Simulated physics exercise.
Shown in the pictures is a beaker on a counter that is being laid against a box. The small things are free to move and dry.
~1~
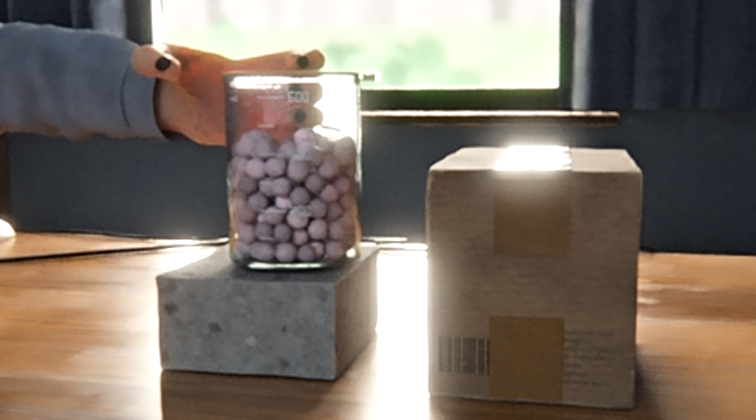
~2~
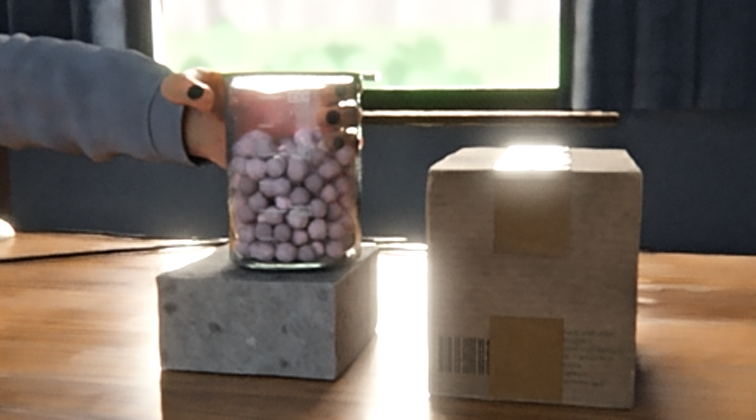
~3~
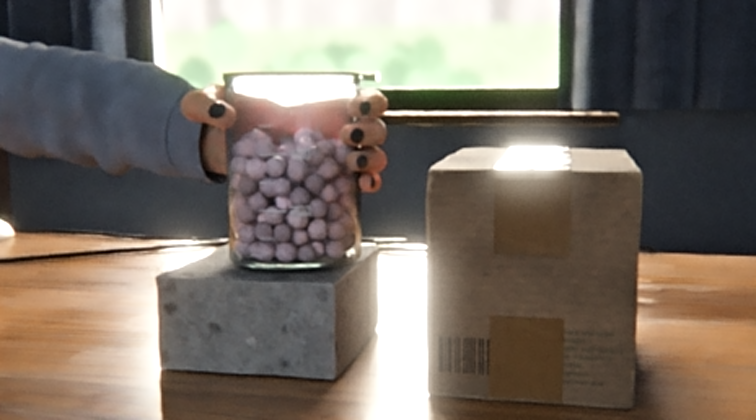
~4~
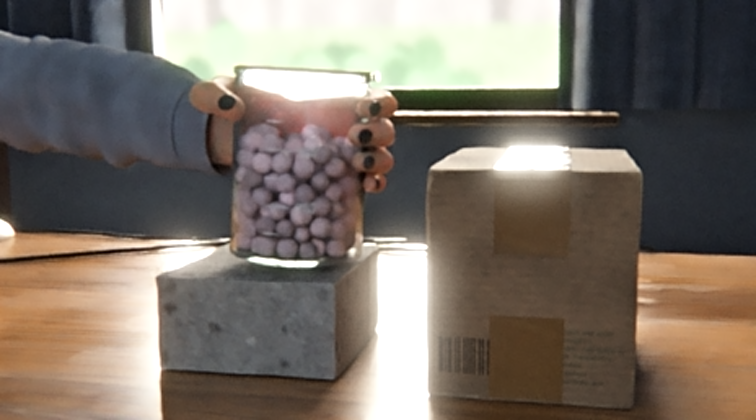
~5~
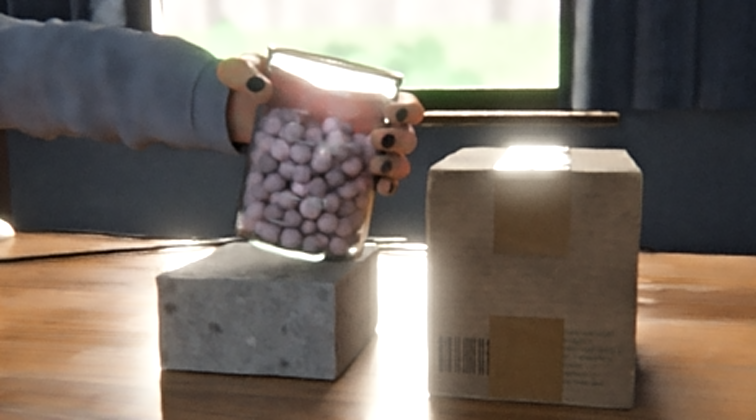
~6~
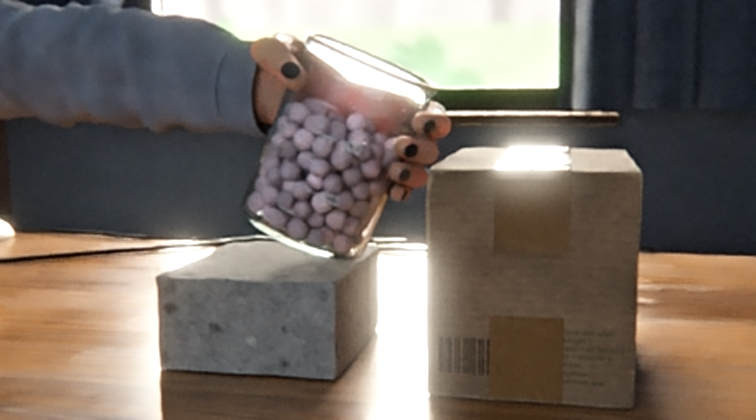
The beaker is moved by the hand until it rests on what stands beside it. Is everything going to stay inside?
Yes, it all stays.
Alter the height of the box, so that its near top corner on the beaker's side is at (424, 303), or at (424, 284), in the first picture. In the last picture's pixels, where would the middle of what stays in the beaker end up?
Case 1: (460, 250); case 2: (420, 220).
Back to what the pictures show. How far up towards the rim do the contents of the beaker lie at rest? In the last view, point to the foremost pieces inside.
In the last view that spot is about (411, 138).
Then, 0.11 s later than the last frame, the beaker leans 31°; everything is still inside.
Then, 0.26 s later than the last frame, the beaker leans 38°; everything is still inside.
Then, 0.42 s later than the last frame, the beaker rests on the box at 38°; everything is still inside.
When it is over, the beaker rests on the box at 38°; everything is still inside.
